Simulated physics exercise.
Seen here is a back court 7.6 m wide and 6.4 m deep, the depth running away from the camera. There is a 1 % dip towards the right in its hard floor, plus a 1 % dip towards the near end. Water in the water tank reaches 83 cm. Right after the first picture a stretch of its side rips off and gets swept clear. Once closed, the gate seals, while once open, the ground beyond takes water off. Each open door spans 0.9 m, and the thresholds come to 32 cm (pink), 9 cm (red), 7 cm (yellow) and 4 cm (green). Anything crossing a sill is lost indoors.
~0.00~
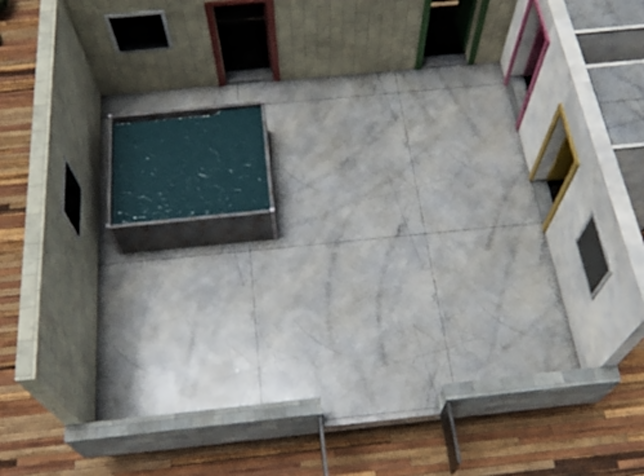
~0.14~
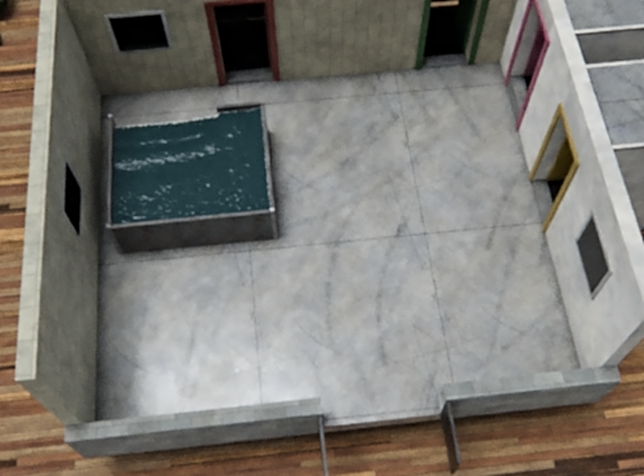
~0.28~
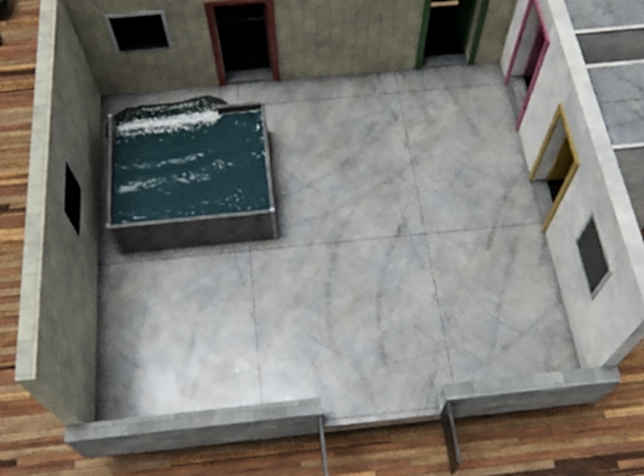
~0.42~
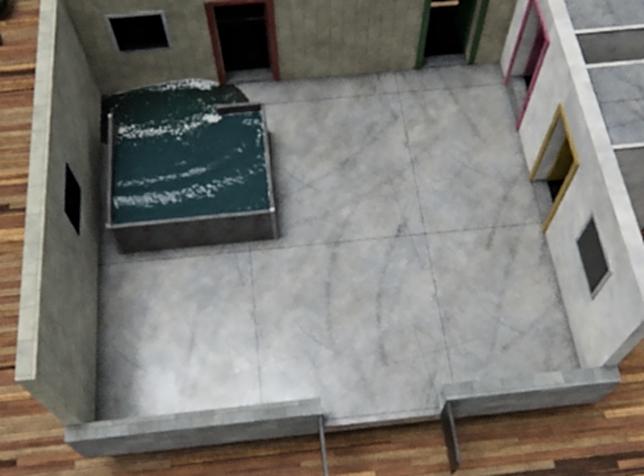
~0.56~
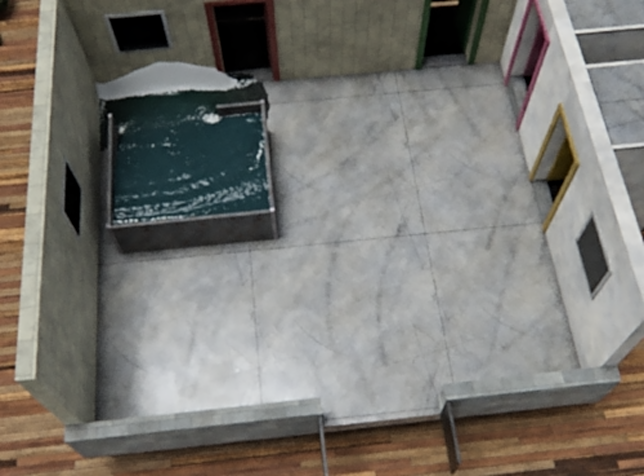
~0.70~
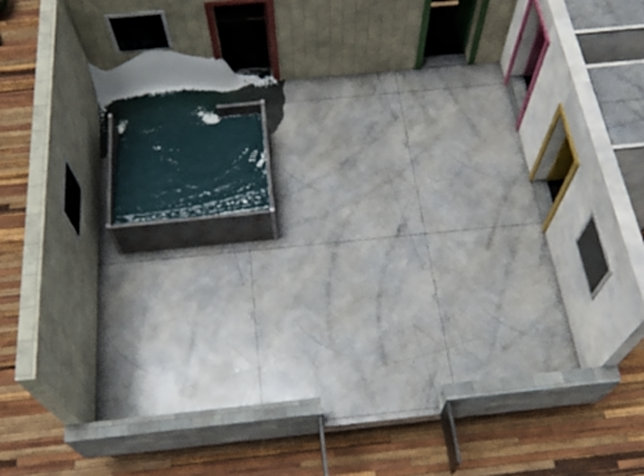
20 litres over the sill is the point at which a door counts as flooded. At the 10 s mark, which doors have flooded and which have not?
The pink door has not; the red door has flooded; the yellow door has flooded; the green door has flooded.
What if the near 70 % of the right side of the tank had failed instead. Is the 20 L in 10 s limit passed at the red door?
Then the red door ends up within bounds.
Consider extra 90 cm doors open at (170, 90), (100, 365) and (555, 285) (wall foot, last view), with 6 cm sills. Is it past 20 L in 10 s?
In sequence the answers are more than that, less than that and less than that.
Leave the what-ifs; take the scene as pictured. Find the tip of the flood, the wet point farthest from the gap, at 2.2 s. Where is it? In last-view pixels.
Near (472, 67).
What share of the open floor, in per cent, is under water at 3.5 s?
Covered: Roughly 55 %.
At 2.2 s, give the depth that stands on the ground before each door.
Depths: Pink door 0 cm, red door 22 cm, yellow door 0 cm, green door 4 cm.
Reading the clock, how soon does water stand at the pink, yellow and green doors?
Arrival times: Pink 2.4 seconds, yellow 3.2 seconds, green 2.0 seconds.
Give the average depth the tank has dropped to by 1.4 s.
About 50 centimetres on average.
After 1.4 s water covers 15 % of the floor and is deepest (80 cm) near (102, 99); pink door not reached, red door 22 cm at the sill, 33 L in, yellow door not reached, green door not reached.
After 2.2 s water covers 30 % of the floor and is deepest (57 cm) near (111, 130); pink door not reached, red door 22 cm at the sill, 80 L in, yellow door not reached, green door 4 cm at the sill, 0 L in.
After 3.5 s water covers 55 % of the floor and is deepest (30 cm) near (96, 435); pink door 28 cm at the sill, 0 L in, red door 19 cm at the sill, 148 L in, yellow door 16 cm at the sill, 2 L in, green door 5 cm at the sill, 0 L in.
After 6.0 s water covers 80 % of the floor and is deepest (32 cm) near (102, 107); pink door 17 cm at the sill, 0 L in, red door 14 cm at the sill, 213 L in, yellow door 10 cm at the sill, 46 L in, green door 8 cm at the sill, 21 L in.
After 10.0 s water covers 90 % of the floor and is deepest (20 cm) near (583, 383); pink door 14 cm at the sill, 0 L in, red door 8 cm at the sill, 244 L in, yellow door 9 cm at the sill, 69 L in, green door 6 cm at the sill, 73 L in.
